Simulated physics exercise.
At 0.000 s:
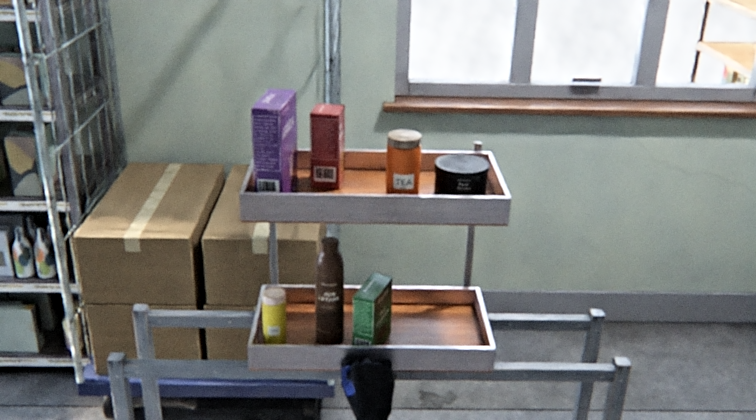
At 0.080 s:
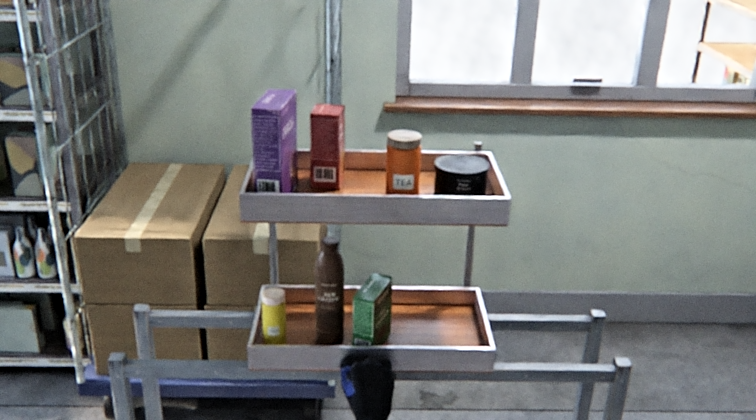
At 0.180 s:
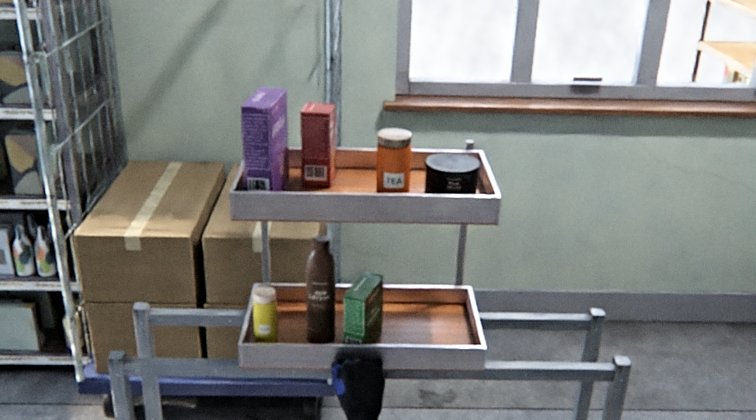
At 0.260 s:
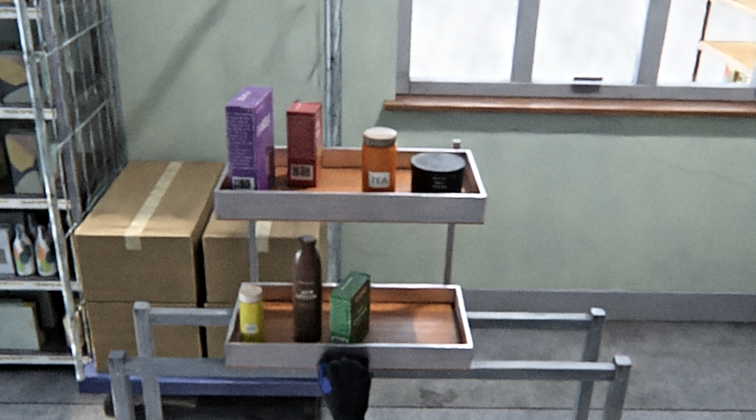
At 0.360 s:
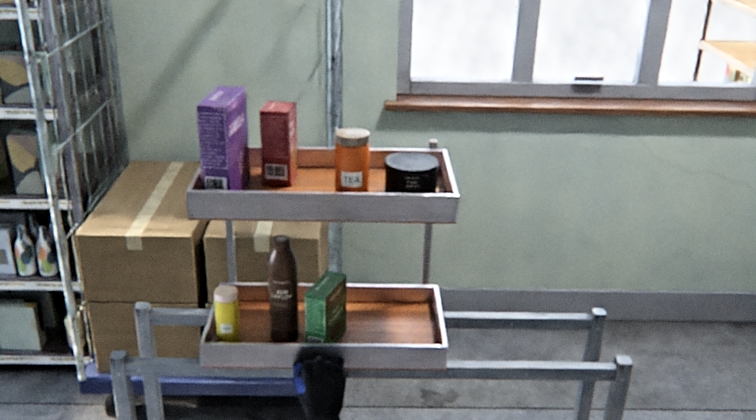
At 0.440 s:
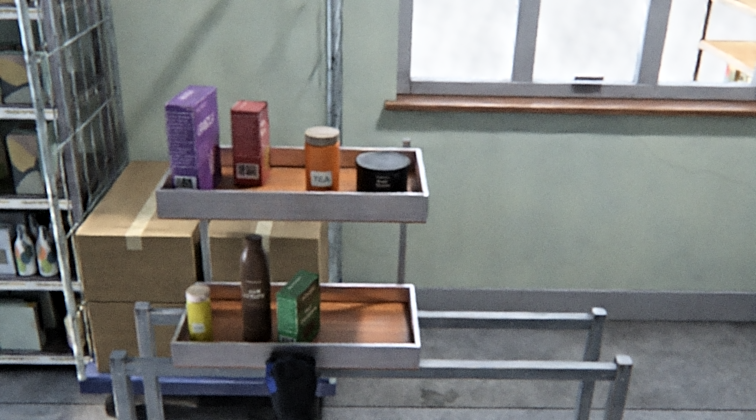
In a storeroom, a two-level rack tray holding seven boxes, bottles and tubs stays still at first, then slides steadily left.
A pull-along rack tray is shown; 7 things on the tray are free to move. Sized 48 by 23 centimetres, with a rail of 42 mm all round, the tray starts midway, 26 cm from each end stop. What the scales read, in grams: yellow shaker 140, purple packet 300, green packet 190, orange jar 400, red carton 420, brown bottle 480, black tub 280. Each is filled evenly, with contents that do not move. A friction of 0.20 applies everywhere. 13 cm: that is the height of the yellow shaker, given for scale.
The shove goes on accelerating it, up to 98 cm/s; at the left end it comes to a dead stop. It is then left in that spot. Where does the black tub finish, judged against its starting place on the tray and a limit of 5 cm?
It finishes outside the limit.
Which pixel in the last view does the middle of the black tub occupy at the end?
Rest point: Near (217, 175).
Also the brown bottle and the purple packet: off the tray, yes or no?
The brown bottle winds up out of bounds; the purple packet winds up out of bounds.
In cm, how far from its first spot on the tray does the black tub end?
I'd say about 21 cm between start and finish.
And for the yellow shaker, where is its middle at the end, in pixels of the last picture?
Near (175, 338).
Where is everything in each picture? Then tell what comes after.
The first picture shows tray midway; black tub (461, 181); yellow shaker (275, 320).
The second picture shows tray midway; green packet (373, 315); orange jar (403, 170).
The third picture shows tray 2 cm left; red carton (319, 145); brown bottle (321, 290).
The fourth picture shows tray 5 cm left; yellow shaker (252, 318); purple packet (252, 146).
The fifth picture shows tray 10 cm left; green packet (326, 313); orange jar (352, 168).
The sixth picture shows tray 16 cm left; black tub (382, 178); red carton (251, 143).
After 0.84 s, tray 26 cm left; purple packet and brown bottle now off the tray; black tub slid 19 cm near (229, 176); green packet leaning 37°.
After 1.24 s, tray 26 cm left; black tub slid 21 cm near (217, 175); red carton leaning 71°; green packet on its side.
At rest (2.0 s), off the tray, purple packet and brown bottle; tipped over on the tray, yellow shaker, green packet and red carton; not toppled but over 5 cm from the start, orange jar and black tub. In the last view, black tub near (217, 175).
